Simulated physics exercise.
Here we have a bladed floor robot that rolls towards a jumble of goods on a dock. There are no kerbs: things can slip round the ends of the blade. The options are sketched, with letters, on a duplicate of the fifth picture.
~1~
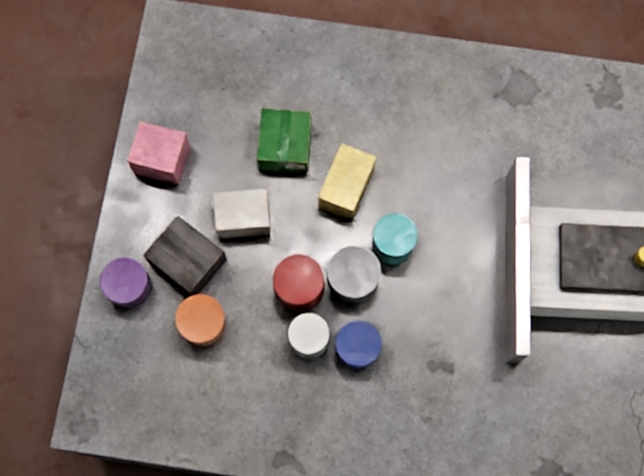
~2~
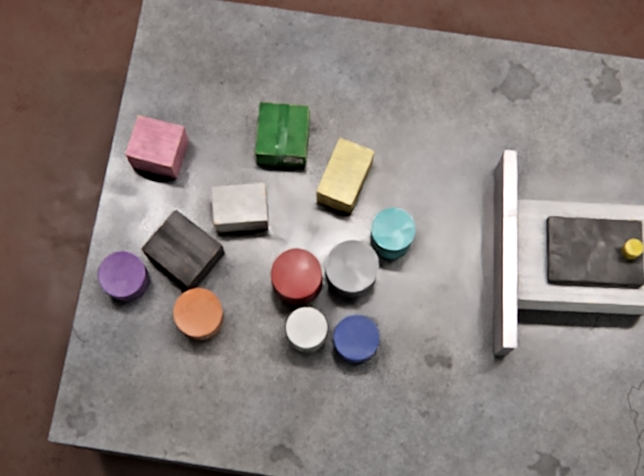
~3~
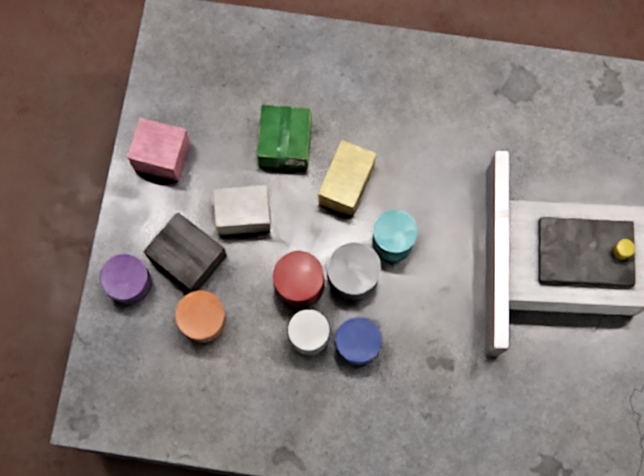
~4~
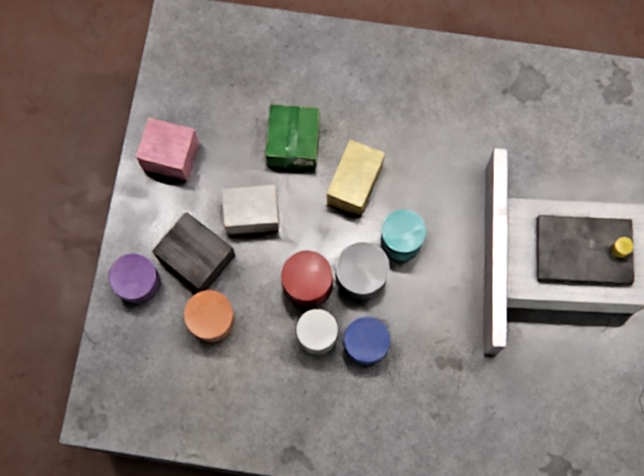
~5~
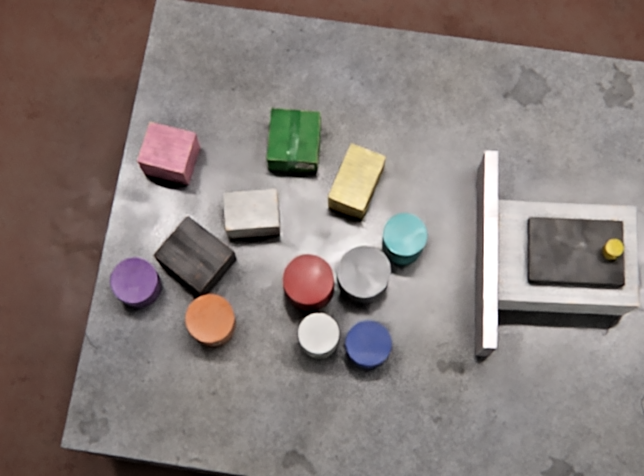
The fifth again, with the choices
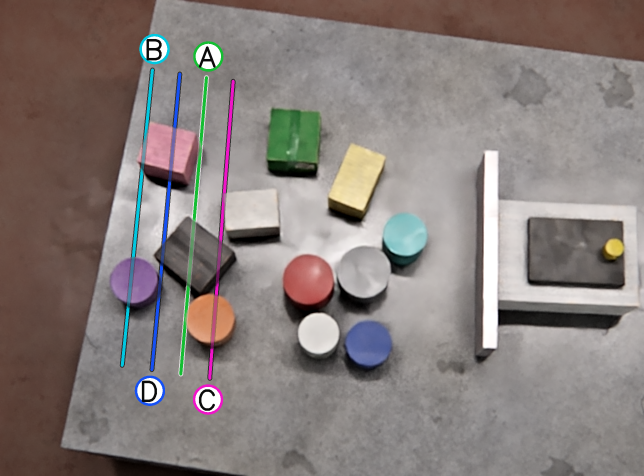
A bladed robot edges left on a grey floor towards colourful blocks and canisters sitting still.
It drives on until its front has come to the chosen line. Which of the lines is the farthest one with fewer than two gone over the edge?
No second one falls up to A.
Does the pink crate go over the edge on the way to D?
By then, yes.
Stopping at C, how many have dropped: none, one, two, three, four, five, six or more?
In all, none.
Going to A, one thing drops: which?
The pink crate goes over.
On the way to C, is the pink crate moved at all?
Yes.
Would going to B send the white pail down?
No.
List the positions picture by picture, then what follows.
Green parcel (284, 141); red canister (299, 284); yellow crate (347, 183), in the first picture.
Robot (588, 250); pink crate (158, 148), in the second picture.
Robot (579, 251); blue pail (358, 342), in the third picture.
Robot (578, 249); grey pail (362, 271), in the fourth picture.
Robot (569, 251); turquoise pail (404, 240); purple pail (137, 284); white crate (252, 214), in the fifth picture.
On the marked copy, A at (194, 220); B at (138, 212); C at (222, 224); D at (166, 216).
With A. Early on, robot (459, 235); blue pail (350, 347); white pail (308, 337).
Further on, robot (351, 220); purple pail (129, 291); black crate (174, 260).
At the end, robot (270, 208); pink crate over the edge; black crate (106, 255); one fallen.
As for the rest, B drops five; C is within the limit but short; D drops four.
